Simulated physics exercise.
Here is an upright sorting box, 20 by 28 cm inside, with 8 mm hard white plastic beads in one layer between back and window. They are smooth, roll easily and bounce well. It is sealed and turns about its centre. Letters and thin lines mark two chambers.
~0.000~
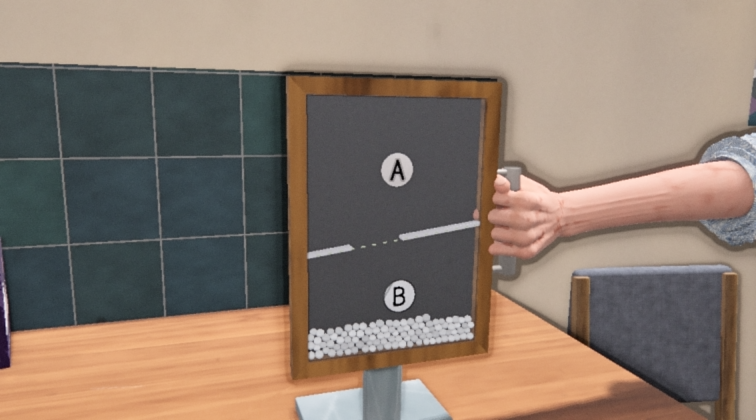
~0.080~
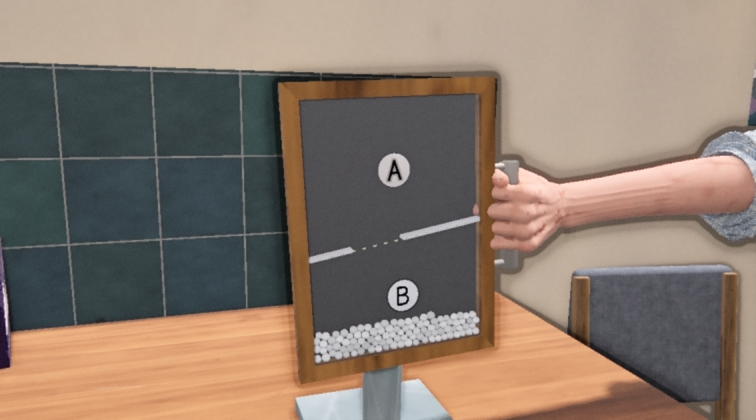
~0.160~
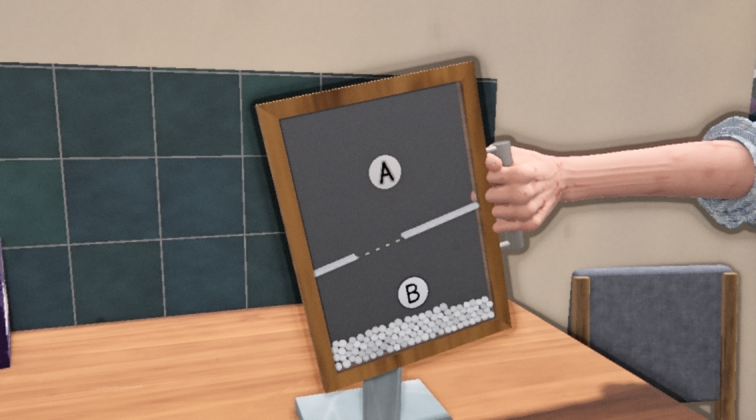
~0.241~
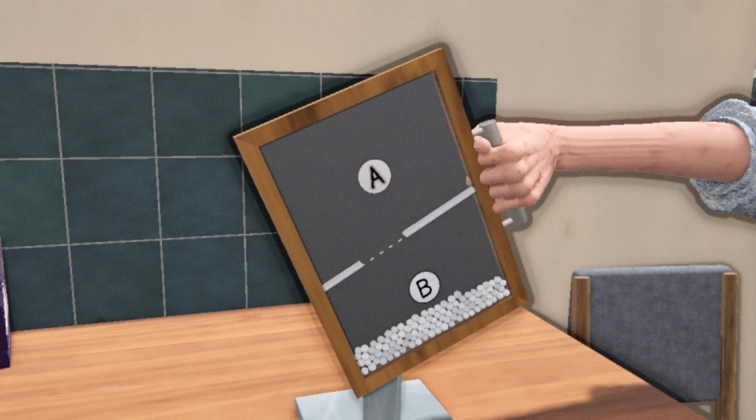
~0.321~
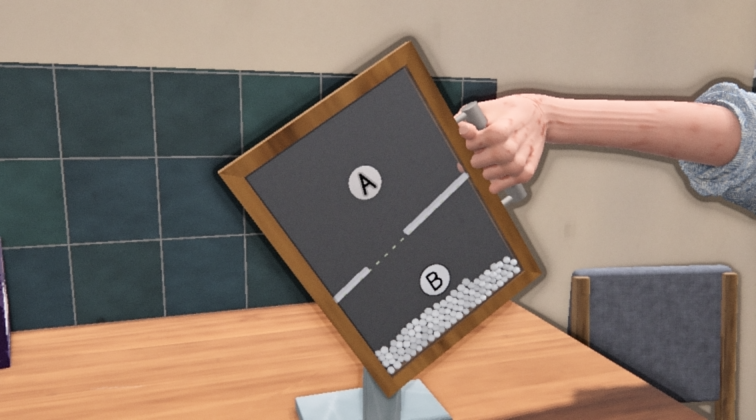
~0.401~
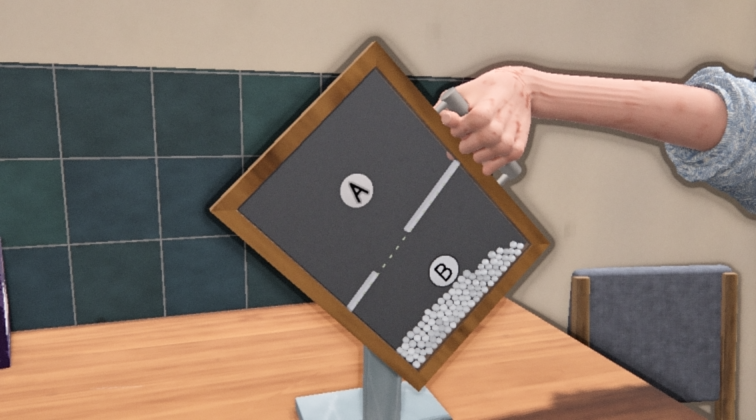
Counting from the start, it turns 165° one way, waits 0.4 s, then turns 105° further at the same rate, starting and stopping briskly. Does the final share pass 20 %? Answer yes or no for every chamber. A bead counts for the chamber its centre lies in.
A yes, B no.
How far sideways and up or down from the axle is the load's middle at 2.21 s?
About 6 cm right and 9 cm below.
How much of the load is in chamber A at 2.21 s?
About 95 per cent.
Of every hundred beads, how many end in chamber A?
Roughly 95 per cent.
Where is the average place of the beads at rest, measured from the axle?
About 8 cm right and 7 cm below.
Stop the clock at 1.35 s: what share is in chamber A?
About 35 per cent.
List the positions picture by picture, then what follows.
In the first frame, level; about 100 beads; load centre (394, 335); top bead (426, 318); A (397, 170), B (400, 296).
In the second frame, turned 3° anticlockwise; load centre (399, 334); top bead (431, 316).
In the third frame, turned 12° anticlockwise; load centre (415, 330); top bead (485, 300); wall ends (311, 275) to (354, 257), (404, 236) to (479, 204).
In the fourth frame, turned 23° anticlockwise; load centre (433, 322); top bead (498, 280).
In the fifth frame, turned 34° anticlockwise; load centre (448, 313); top bead (507, 260).
In the sixth frame, turned 45° anticlockwise; load centre (457, 304); top bead (513, 245); A (357, 191), B (444, 271).
After 1.35 s, it stands 165° anticlockwise; the beads' middle is 6 cm right of and level with the centre; A 35 %, B 65 %.
After 2.21 s, it has come round 217° anticlockwise; the beads' middle is 6 cm right of and 9 cm below the centre; A 95 %, B 5 %.
After 2.67 s, it has come round 270° anticlockwise; the beads' middle is 9 cm right of and 6 cm below the centre; A 95 %, B 5 %.
All still by 3.5 s, it has come round 270° anticlockwise; A 95 %, B 5 %.
